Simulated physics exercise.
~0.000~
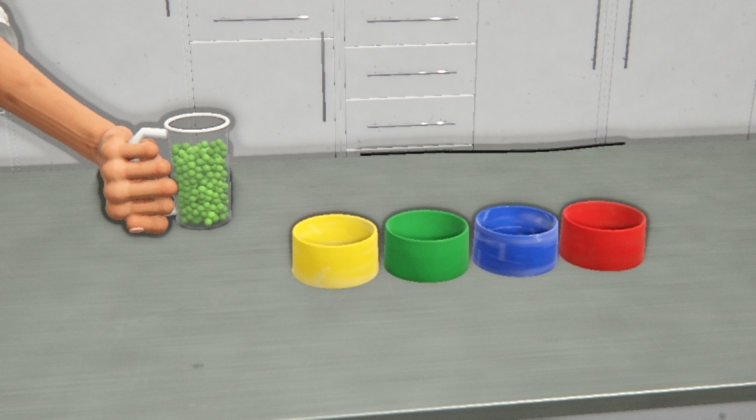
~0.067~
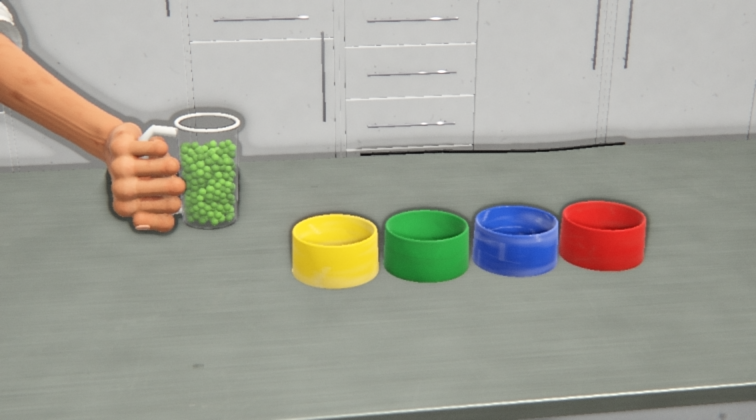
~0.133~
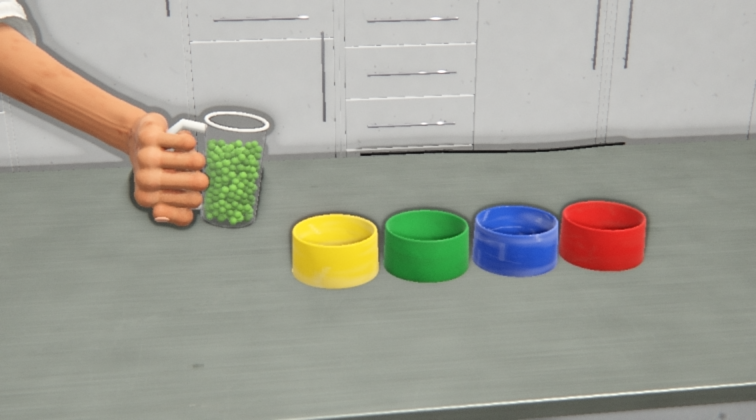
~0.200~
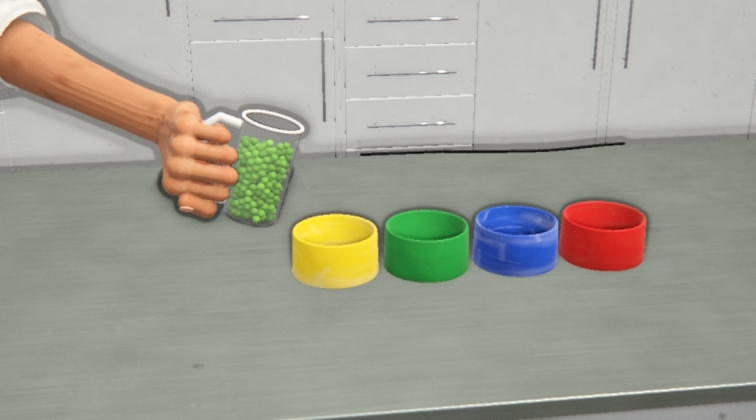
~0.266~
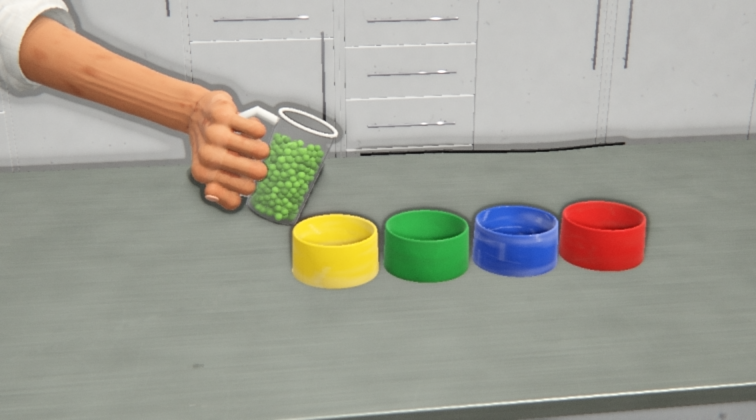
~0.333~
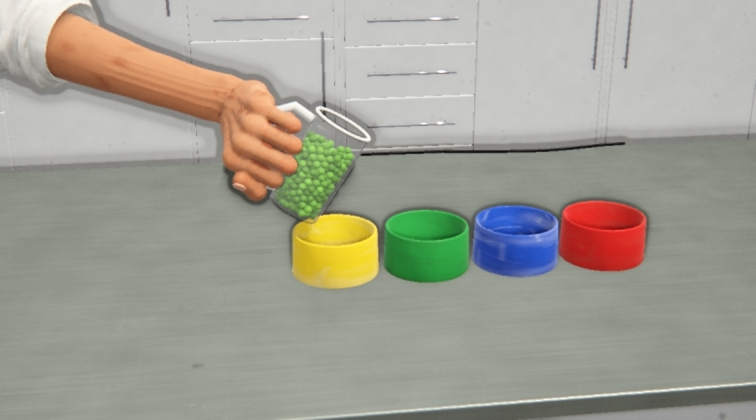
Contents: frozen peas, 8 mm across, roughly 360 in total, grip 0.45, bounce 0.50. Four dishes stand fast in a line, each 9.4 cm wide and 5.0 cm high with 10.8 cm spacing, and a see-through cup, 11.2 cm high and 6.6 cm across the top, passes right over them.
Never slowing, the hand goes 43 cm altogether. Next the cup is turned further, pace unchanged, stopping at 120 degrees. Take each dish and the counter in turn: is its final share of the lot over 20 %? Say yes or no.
Red dish: Yes, blue dish: No, green dish: No, yellow dish: No, counter: Yes.
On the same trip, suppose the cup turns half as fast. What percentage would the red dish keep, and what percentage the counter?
Then: Red 90; counter 10.
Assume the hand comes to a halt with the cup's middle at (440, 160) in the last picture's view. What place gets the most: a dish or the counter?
The largest share goes to blue.
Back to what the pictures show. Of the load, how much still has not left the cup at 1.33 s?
Roughly 5 %.
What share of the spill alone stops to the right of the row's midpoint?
I'd estimate close to 100 in a hundred.
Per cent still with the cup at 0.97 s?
Load share: Near 95 percent.
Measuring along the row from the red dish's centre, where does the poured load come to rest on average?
Offset from the dish centre: About 6 cm, right side.
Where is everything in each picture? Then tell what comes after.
Cup at (201, 172), tilt 0 degrees, lip at (228, 122), moved 0.0 cm; middle of the pieces at (198, 184); yellow dish at (335, 231); green dish at (427, 226); blue dish at (517, 221); red dish at (604, 216), in the first picture.
Cup at (209, 172), tilt 2 degrees, lip at (238, 123), moved 0.9 cm; middle of the pieces at (206, 184), in the second picture.
Cup at (232, 171), tilt 8 degrees, lip at (267, 125), moved 3.5 cm; middle of the pieces at (228, 182), in the third picture.
Cup at (261, 169), tilt 16 degrees, lip at (302, 129), moved 6.7 cm; middle of the pieces at (256, 180), in the fourth picture.
Cup at (290, 168), tilt 23 degrees, lip at (336, 133), moved 9.8 cm; middle of the pieces at (283, 178), in the fifth picture.
Cup at (318, 167), tilt 31 degrees, lip at (369, 138), moved 13.0 cm; middle of the pieces at (310, 176); yellow dish at (335, 231); green dish at (427, 226); blue dish at (517, 221); red dish at (604, 216). The cup turns about 115 degrees a second and travels 48 cm a second, in the sixth picture.
After 0.71 s, tilt 74 degrees; cup holds 100 %.
After 0.97 s, tilt 103 degrees; cup holds 95 %, red 5 %.
After 1.33 s, tilt 120 degrees; cup holds 5 %, red 65 %.
At rest (2.2 s), red 70 %, blue 0 %, green 0 %, yellow 0 %, counter 30 %.
